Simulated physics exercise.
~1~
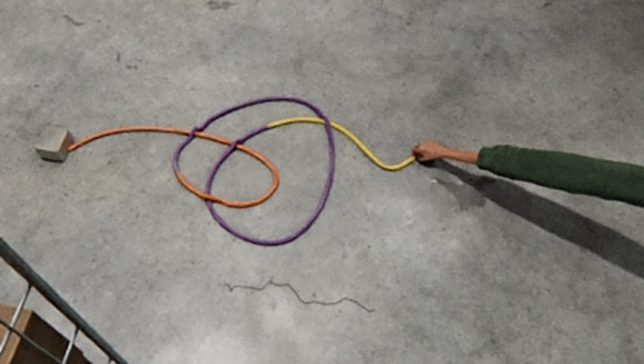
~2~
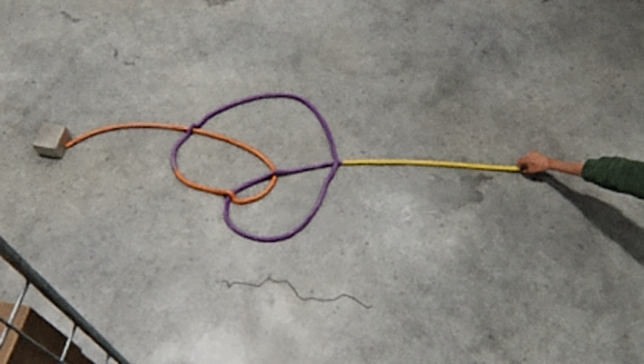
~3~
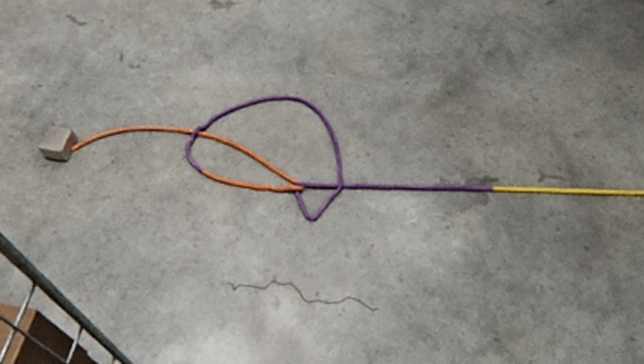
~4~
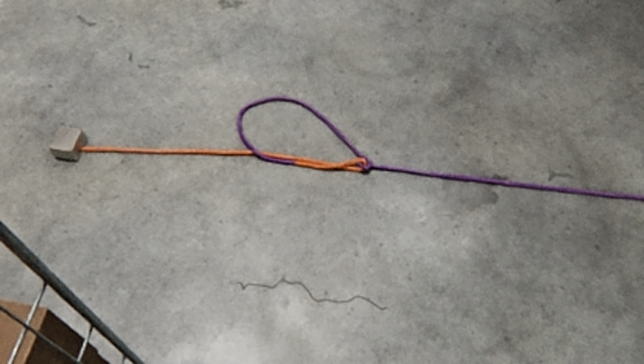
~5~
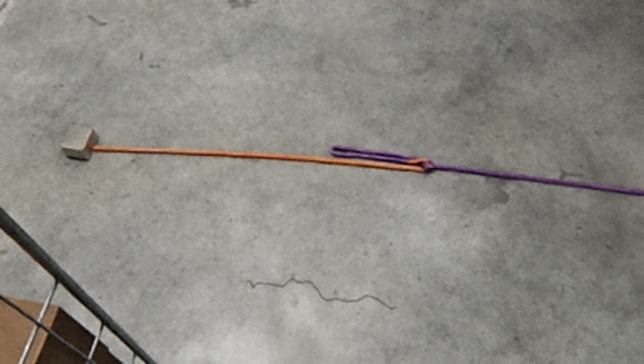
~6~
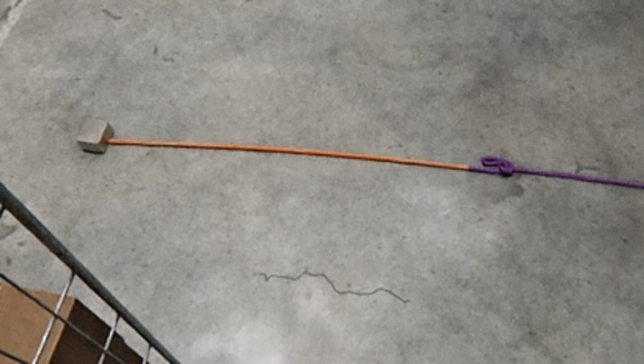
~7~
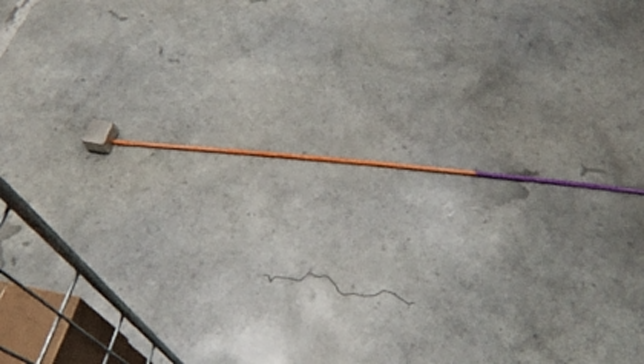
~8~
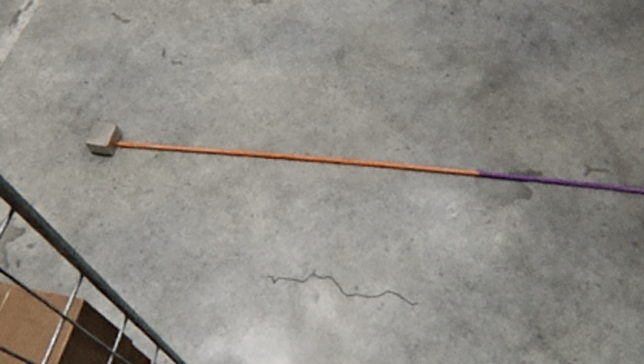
A rope coloured orange, purple and yellow lies in overlapping loops on a stained grey concrete floor, seen from above, its orange end fixed to a small block at left. A wire rack and brown box sit in the lower left corner, and a dark crack marks the floor. A hand in a green sleeve pulls the yellow end to the right and leaves view. The loops shrink and narrow as the view shifts slightly left. A last small purple tangle slips out, and the rope ends straight and taut, with no knot visible.
